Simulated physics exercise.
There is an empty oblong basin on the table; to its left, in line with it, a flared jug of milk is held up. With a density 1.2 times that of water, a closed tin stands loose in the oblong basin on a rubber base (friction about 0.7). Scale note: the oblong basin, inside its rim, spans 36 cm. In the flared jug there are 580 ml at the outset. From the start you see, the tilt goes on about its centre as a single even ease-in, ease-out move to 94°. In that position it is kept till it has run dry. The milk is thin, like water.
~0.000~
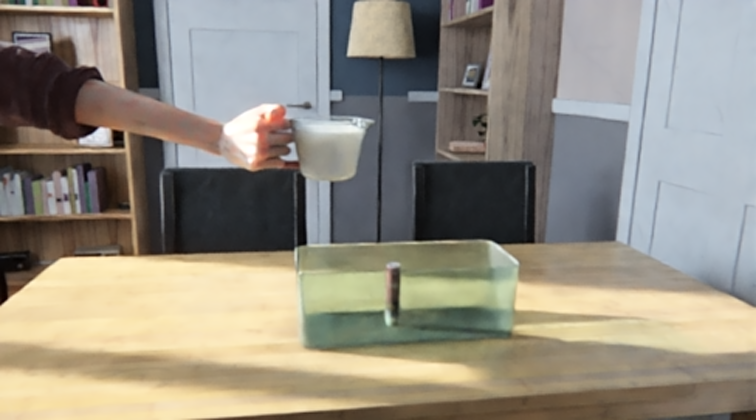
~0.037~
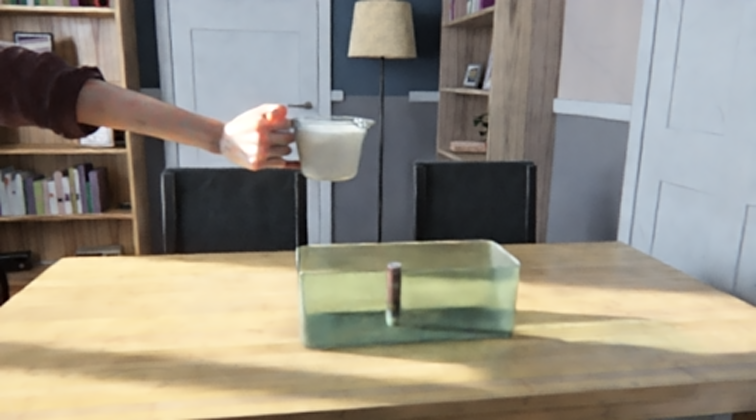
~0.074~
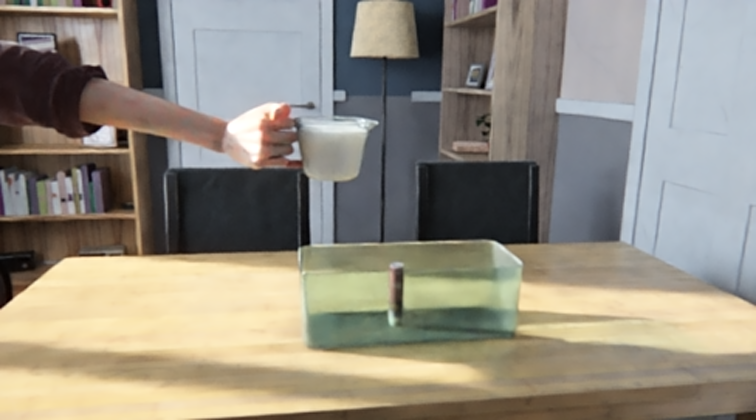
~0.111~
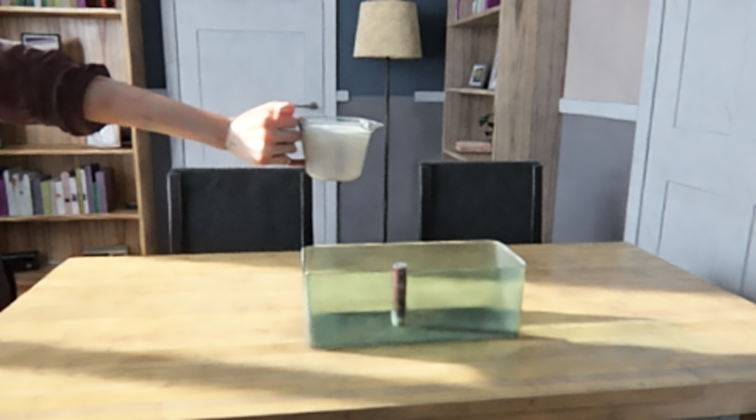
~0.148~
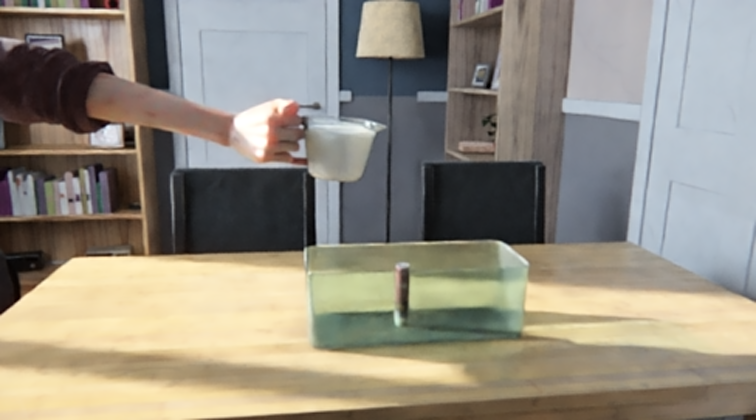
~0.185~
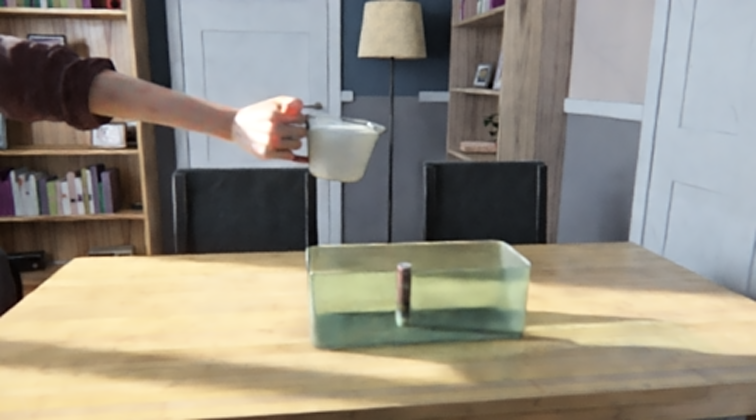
A bare forearm in a dark sleeve reaches in from the left, holding a clear jug of white milk above a wooden table, seen from the front in a sunlit room with bookshelves, a lamp and two dark chairs. Below and to the right sits a greenish glass basin with a small dark cylinder standing inside. The jug tilts slightly rightward as the view drifts slightly left.
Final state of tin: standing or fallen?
Standing.
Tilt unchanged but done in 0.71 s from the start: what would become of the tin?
Outcome - the tin remains standing.
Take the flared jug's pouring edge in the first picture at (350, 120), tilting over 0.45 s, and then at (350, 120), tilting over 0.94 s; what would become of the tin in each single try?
Trial 1 - tin tips; trial 2 - tin tips.
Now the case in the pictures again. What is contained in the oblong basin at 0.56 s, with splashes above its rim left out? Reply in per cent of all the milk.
Near 4 in a hundred.
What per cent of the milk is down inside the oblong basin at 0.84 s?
Looks like about 60 % of the whole amount.
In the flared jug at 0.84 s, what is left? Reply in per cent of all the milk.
Close to 16 percent of the whole amount.
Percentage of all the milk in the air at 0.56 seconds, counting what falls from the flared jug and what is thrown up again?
I'd say close to 28 per cent.
Then, 0.56 s in, the tilt is 61° and 69 per cent is still to pour; the tin stands where it began.
Then, 0.84 s in, the tilt is 91° and 15 per cent is still to pour; the tin stands where it began.
Then, 1.13 s in, the tilt is 94° and 1 per cent is still to pour; the tin stands where it began.
Then, 1.44 s in, the tilt is 94° and 0 per cent is still to pour; the tin stands where it began.
Finally, the tin stands where it began.
